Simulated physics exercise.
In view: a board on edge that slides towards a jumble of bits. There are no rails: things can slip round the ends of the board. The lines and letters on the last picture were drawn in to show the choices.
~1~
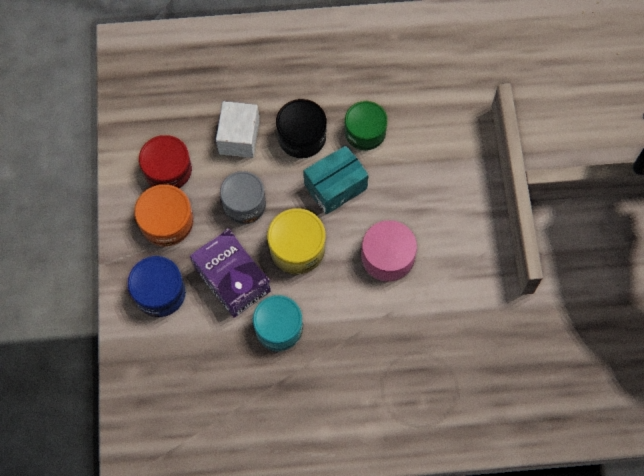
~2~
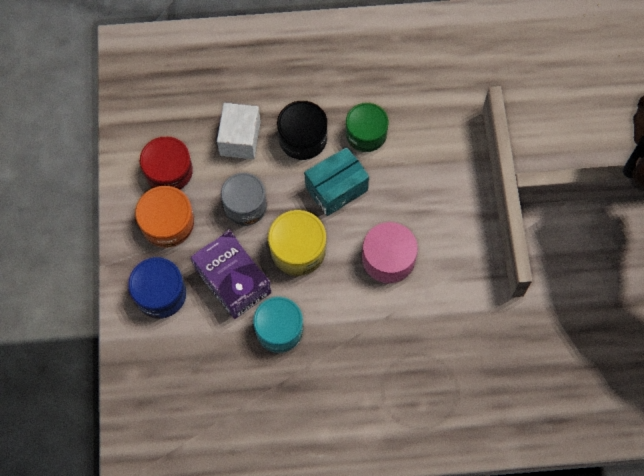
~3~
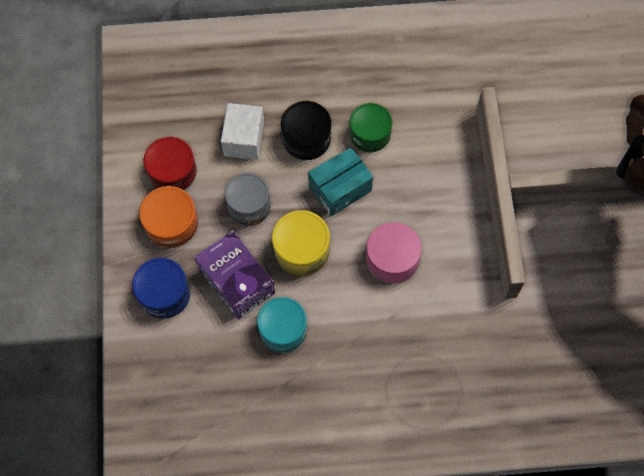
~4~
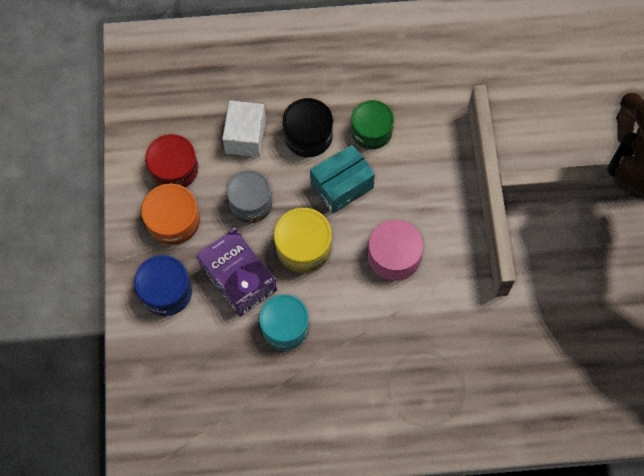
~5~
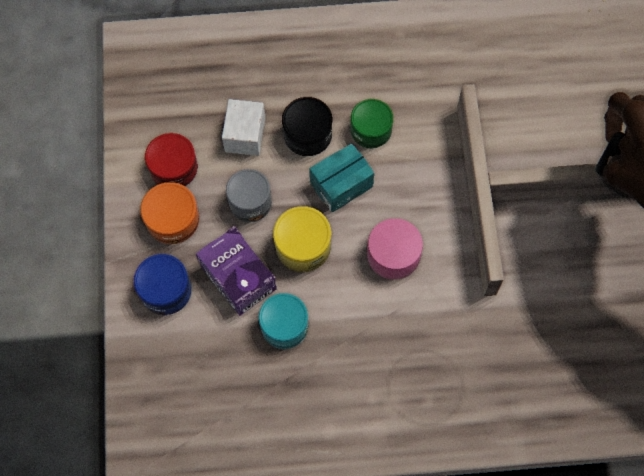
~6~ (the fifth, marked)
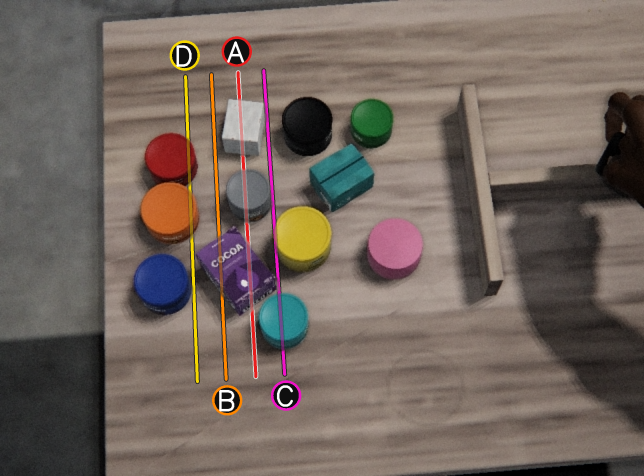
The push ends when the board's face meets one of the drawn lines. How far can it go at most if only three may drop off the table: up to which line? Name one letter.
Stop at D.
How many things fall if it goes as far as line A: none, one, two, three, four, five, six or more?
In all, none.
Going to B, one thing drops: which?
The blue tub goes over.
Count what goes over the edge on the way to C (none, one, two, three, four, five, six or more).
The count is none.
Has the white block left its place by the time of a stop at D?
Yes.
On the marked copy, A at (246, 216); B at (218, 218); C at (274, 214); D at (191, 221).
Following D. Soon after the start, board (376, 187); black jar (293, 128); green jar (339, 126).
Later, board (272, 195); blue tub (141, 288); red tub (153, 161).
In the end, board (192, 201); blue tub over the edge; red tub over the edge; two fallen.
As for the rest, A is within the limit but short; B is within the limit but short; C is within the limit but short.
